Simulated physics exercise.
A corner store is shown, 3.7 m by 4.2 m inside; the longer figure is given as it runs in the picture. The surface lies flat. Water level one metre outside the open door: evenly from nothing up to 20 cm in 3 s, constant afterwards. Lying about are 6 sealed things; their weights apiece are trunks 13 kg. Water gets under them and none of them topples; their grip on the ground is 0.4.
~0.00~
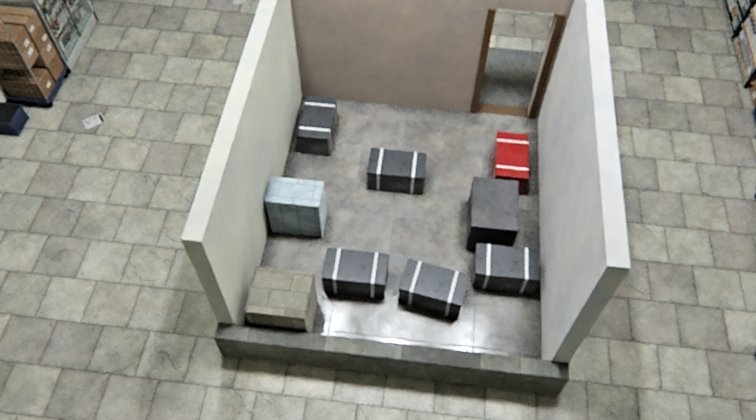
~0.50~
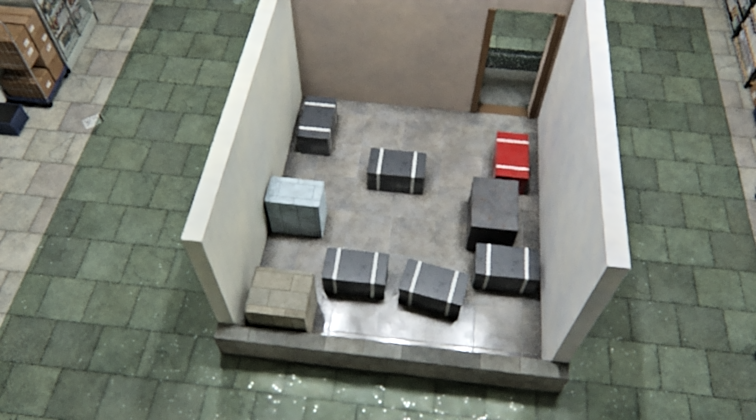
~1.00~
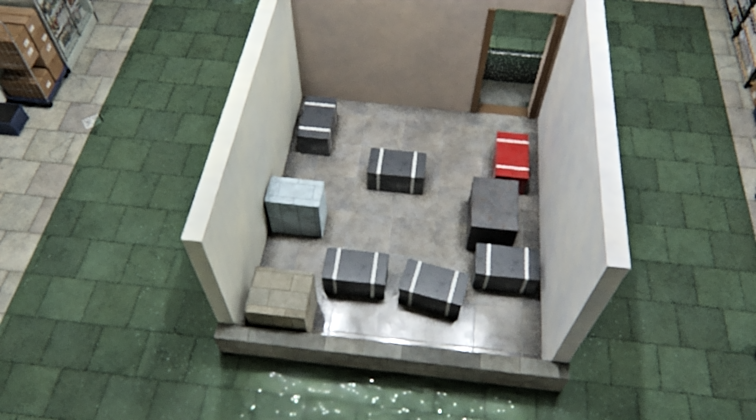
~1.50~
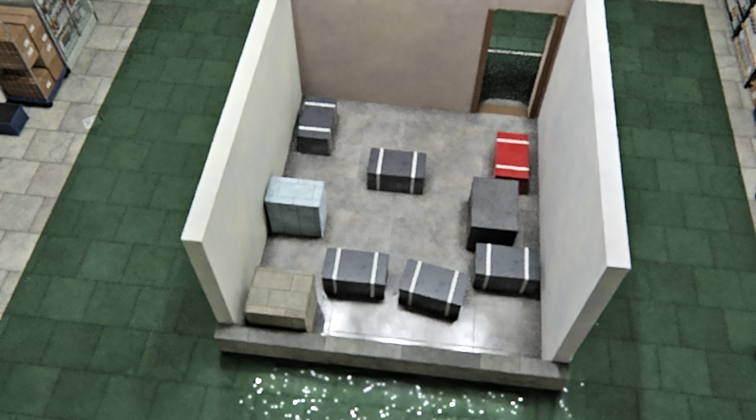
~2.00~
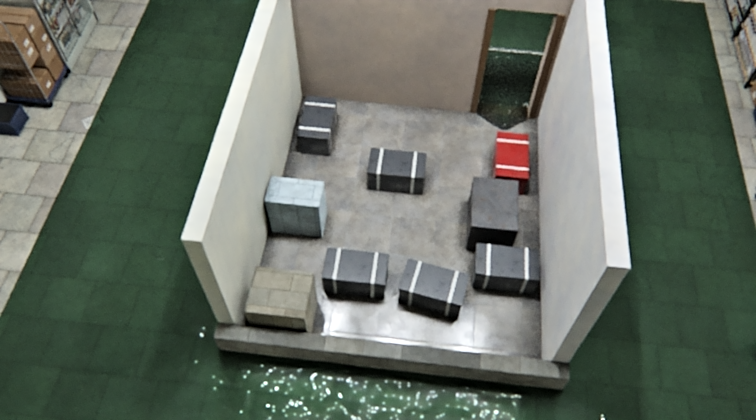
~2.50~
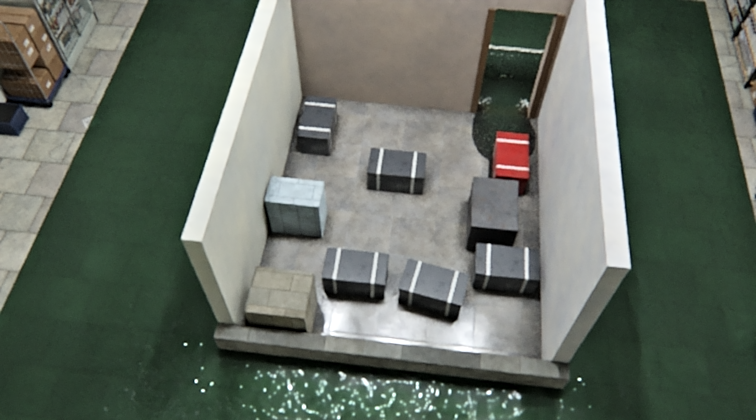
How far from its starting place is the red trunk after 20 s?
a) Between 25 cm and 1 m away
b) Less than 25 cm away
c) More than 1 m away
More than 1 m away.
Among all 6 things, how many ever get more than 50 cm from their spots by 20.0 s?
The tally stands at 6.
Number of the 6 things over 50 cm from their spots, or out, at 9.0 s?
4.
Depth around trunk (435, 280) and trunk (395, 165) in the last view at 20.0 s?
Roughly 13 and 10 cm.
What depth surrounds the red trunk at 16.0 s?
Depth: About 10 cm.
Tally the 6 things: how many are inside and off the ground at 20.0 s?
The count is 6.
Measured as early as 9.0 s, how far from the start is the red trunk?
Shift by then: About 250 cm.
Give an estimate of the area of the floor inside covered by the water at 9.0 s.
Close to 14 m2, I'd say.
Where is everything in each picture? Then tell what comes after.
The red trunk at (513, 154) rests on the ground; water covers 0.0 m2; 0 of 6 have shifted, in the first picture.
The red trunk at (513, 154), on the bottom; 0.0 m2 under water; 0 of 6 have shifted, in the second picture.
The red trunk at (513, 154), on the bottom; 0.0 m2 under water; 0 of 6 have shifted, in the third picture.
The red trunk at (513, 154), on the bottom; 0.0 m2 under water; 0 of 6 have shifted, in the fourth picture.
The red trunk at (513, 154), on the bottom; 0.1 m2 under water; 0 of 6 have shifted, in the fifth picture.
The red trunk at (513, 154) rests on the ground; 0.6 m2 under water; 0 of 6 have shifted, in the sixth picture.
After 4.0 s the red trunk is near (513, 164), 0.2 m from its start, aground; 0 afloat.
After 9.0 s the red trunk is near (338, 154), 2.5 m from its start, aground; 3 afloat.
After 16.0 s the red trunk is near (471, 139), 0.6 m from its start, afloat; 6 afloat.
After 20.0 s the red trunk is near (361, 122), 2.2 m from its start, afloat; 6 afloat.
